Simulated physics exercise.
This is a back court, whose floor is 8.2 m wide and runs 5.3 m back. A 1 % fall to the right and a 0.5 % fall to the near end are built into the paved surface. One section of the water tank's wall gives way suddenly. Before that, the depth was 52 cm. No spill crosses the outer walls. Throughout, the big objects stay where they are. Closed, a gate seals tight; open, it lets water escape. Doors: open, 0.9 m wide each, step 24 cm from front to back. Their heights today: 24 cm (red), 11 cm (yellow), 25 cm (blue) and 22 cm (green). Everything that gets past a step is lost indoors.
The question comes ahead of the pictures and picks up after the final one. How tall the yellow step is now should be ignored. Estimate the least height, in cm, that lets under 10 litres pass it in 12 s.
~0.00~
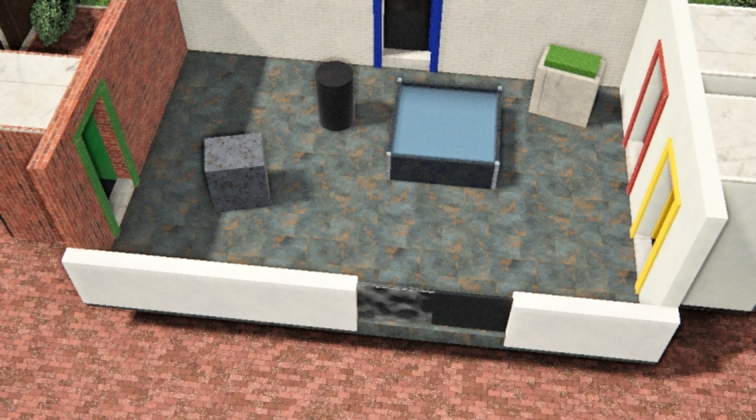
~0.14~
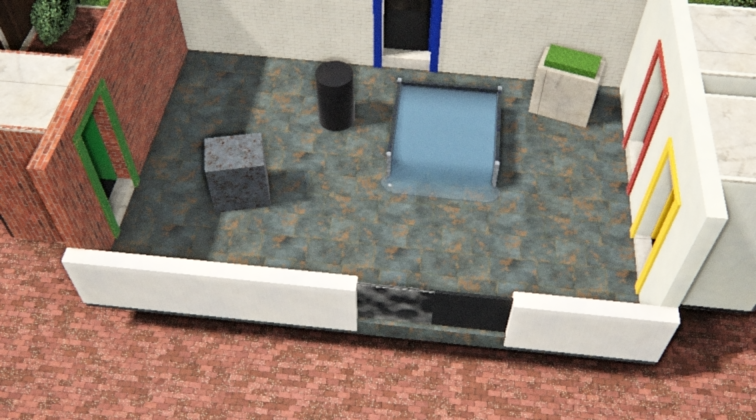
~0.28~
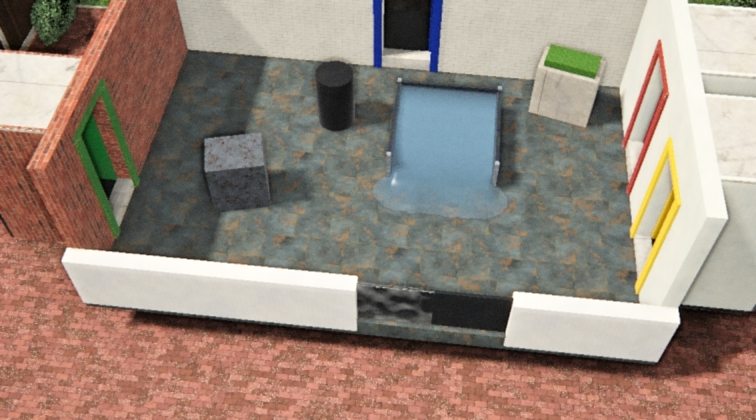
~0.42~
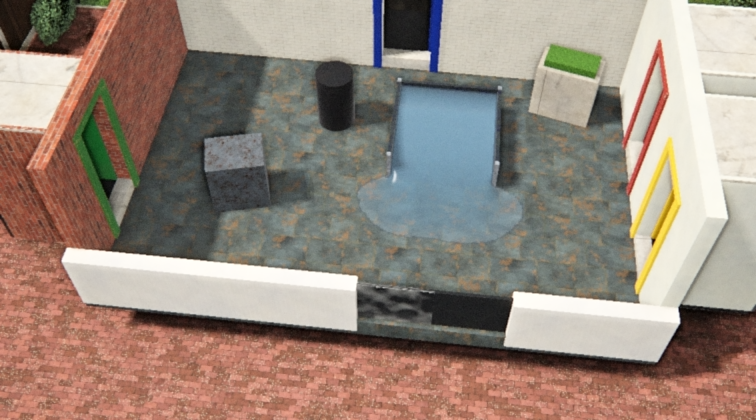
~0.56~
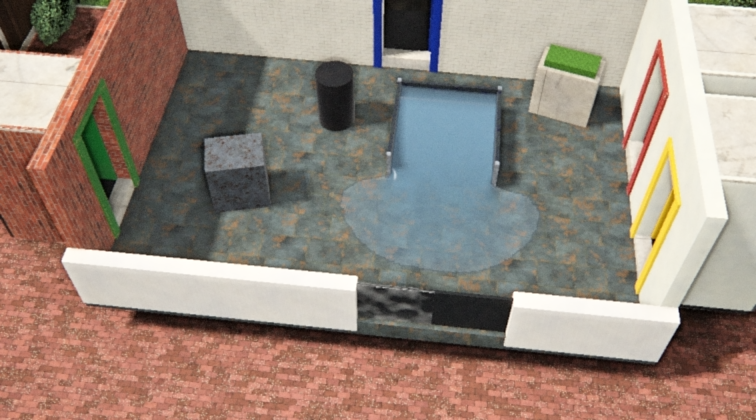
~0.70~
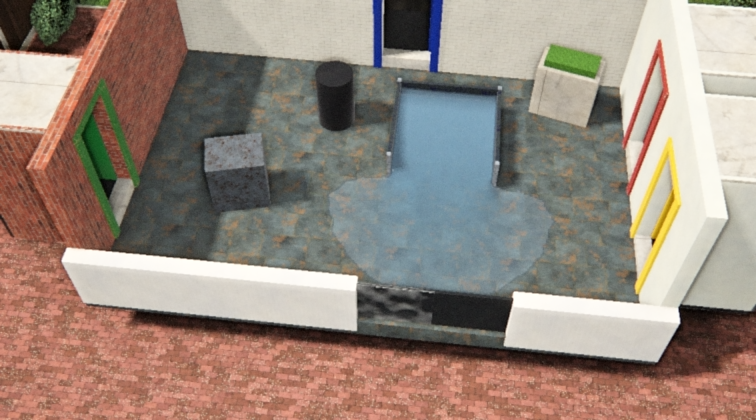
I would say 11.5 cm.
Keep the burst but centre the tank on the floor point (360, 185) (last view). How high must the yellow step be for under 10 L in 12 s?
Roughly 13.0 cm is needed.
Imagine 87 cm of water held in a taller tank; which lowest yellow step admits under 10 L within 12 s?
19 cm.
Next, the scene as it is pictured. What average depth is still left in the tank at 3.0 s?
Near 10 cm, averaged.
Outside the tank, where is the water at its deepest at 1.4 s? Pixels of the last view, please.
Look close to (429, 315).
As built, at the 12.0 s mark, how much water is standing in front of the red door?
About 8.0 centimetres deep.
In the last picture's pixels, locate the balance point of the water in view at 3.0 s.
My guess is close to (441, 252).
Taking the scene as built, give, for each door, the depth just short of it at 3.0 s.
Lab note, depth in cm: Red 0; yellow 11; blue 0; green 0.
After 1.4 s water covers 25 % of the floor, deepest (29 cm) near (429, 315); it has not reached the yellow door.
After 3.0 s water covers 35 % of the floor, deepest (30 cm) near (637, 337); 11 cm at the yellow door, 0 litres in over its 11 cm step.
After 12.0 s water covers 95 % of the floor, deepest (8 cm) near (627, 220); 6 cm at the yellow door, 10 litres in over its 11 cm step.
At the yellow door as built, the water arrived by 2.5 s and peaked near 14 cm at 3.8 s.
Run again over the same 12 s with other heights there, 19 litres in over 9.5 cm, 5 litres over 12.5 cm. The limit of 10 litres is kept from about 11.5 cm up.
